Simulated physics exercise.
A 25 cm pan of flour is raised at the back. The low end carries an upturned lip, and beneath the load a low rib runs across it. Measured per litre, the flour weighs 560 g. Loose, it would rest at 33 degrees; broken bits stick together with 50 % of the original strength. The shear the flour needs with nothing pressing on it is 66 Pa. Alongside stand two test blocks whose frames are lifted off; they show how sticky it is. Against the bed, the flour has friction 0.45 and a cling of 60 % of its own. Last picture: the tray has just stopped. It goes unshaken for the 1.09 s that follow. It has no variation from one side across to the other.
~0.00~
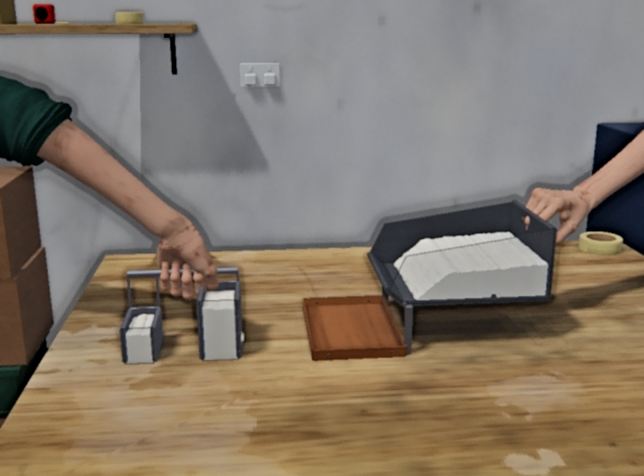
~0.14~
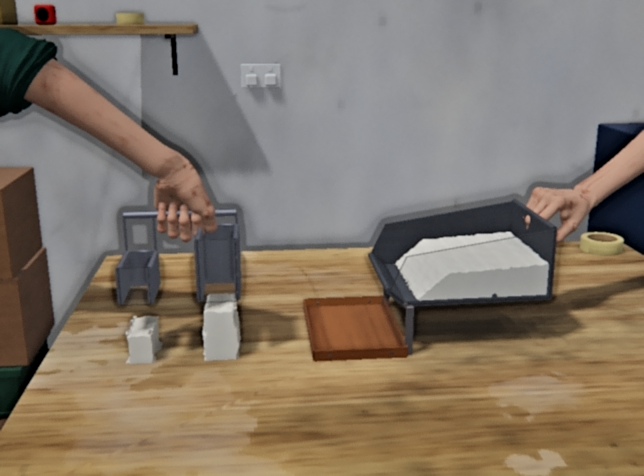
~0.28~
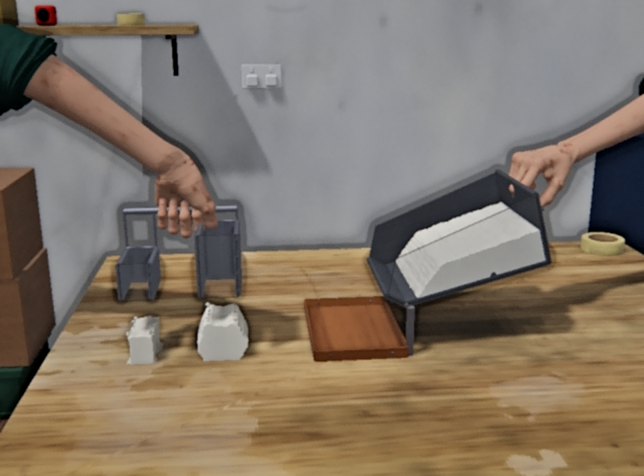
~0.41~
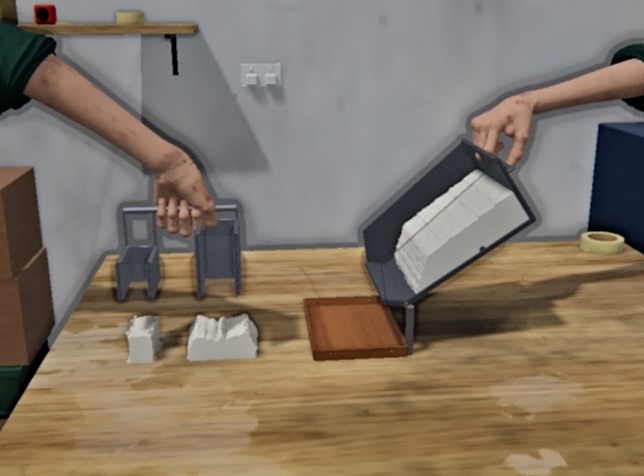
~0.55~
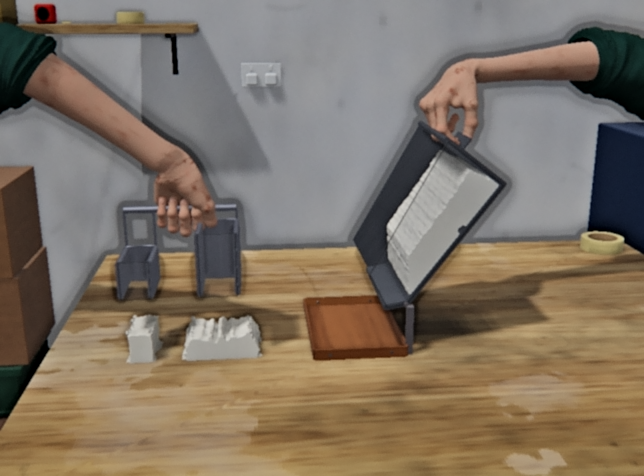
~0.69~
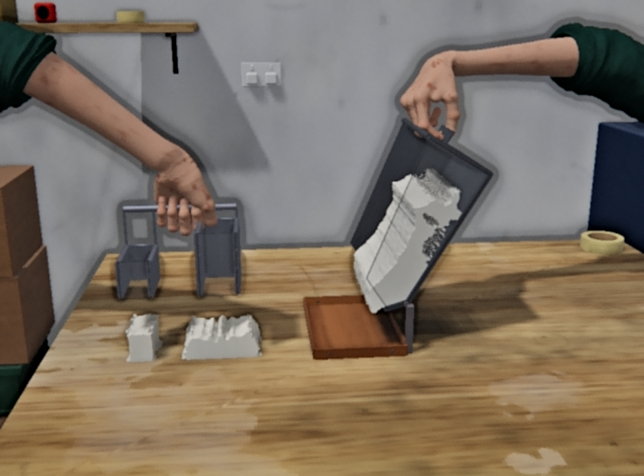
On a wooden table, hands uncover two white blocks and tilt a tray of sliding flour.
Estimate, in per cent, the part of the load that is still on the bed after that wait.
Close to 13 out of 100.
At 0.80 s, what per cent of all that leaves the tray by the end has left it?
I'd say near 40 per cent.
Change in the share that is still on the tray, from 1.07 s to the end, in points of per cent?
The share shifts by around 2 % up to the end.
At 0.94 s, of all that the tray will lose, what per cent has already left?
Looks like roughly 90 %, give or take.
By 0.80 s, the tilt is 59 degrees and 63 % is on the bed.
By 0.94 s, the tilt is 59 degrees and 22 % is on the bed.
By 1.07 s, the tilt is 59 degrees and 15 % is on the bed.
By 1.20 s, the tilt is 59 degrees and 14 % is on the bed.
By 1.75 s, at the end, the tilt is 59 degrees and 13 % is on the bed.
